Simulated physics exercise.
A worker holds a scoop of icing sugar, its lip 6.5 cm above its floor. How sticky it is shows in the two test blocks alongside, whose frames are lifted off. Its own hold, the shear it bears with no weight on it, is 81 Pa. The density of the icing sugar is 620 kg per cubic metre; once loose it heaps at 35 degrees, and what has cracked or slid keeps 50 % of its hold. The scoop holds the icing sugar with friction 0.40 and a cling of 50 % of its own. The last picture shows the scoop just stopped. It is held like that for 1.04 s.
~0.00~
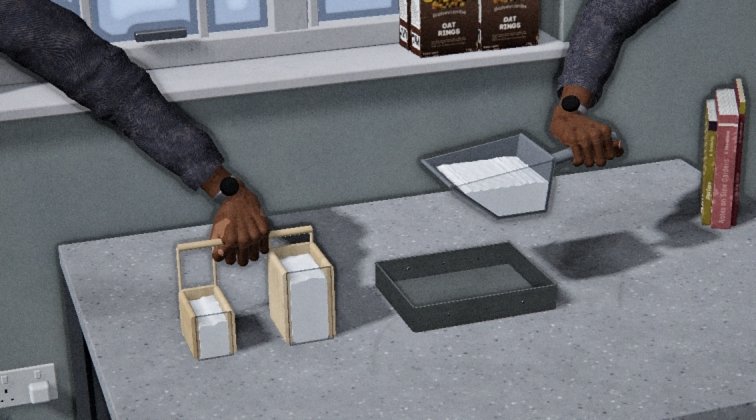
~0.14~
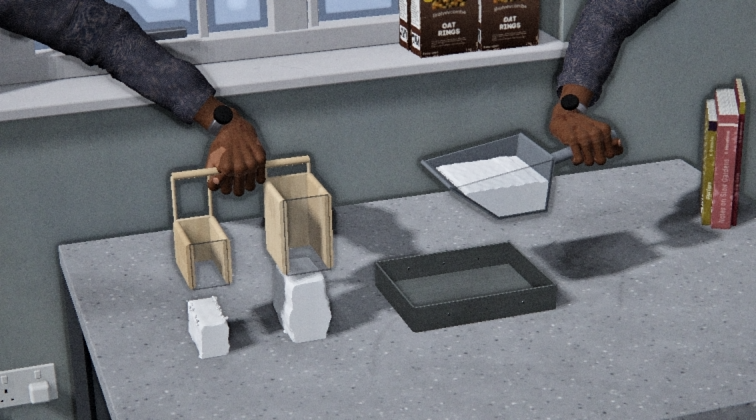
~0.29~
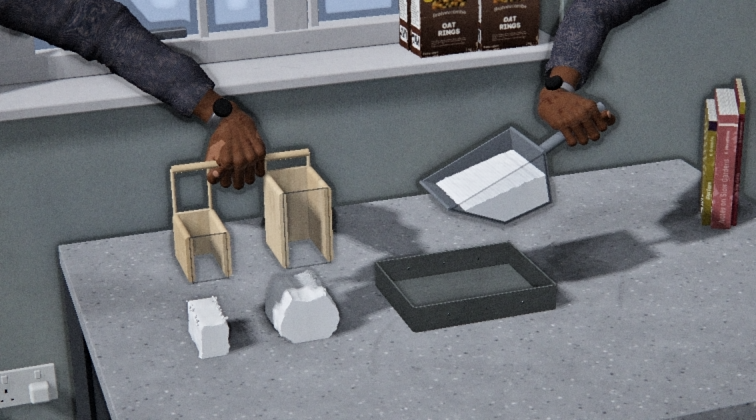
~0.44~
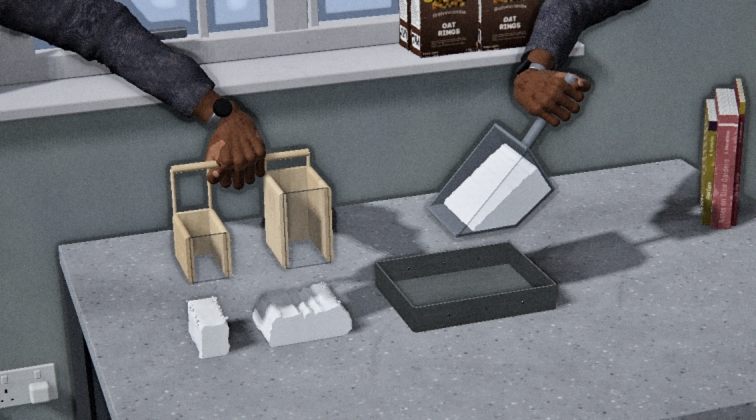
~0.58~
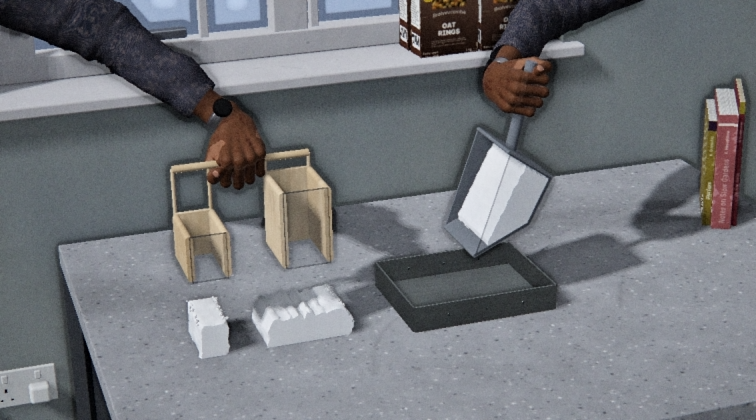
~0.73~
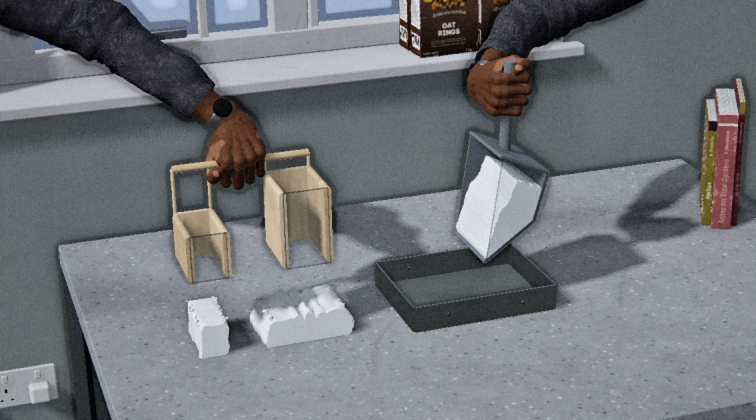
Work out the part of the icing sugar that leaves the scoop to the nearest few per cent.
Close to 100 per cent.
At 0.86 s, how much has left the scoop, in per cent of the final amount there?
About 10 %.
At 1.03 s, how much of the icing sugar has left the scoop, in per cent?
About 80 %.
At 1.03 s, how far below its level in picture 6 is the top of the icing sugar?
Roughly 9.0 cm.
After 0.86 s, the scoop is at 74 degrees and 7 % has left it.
After 1.03 s, the scoop is at 74 degrees and 80 % has left it.
After 1.19 s, the scoop is at 74 degrees and 100 % has left it.
After 1.35 s, the scoop is at 74 degrees and 100 % has left it.
After 1.45 s, the scoop is at 74 degrees and 100 % has left it.
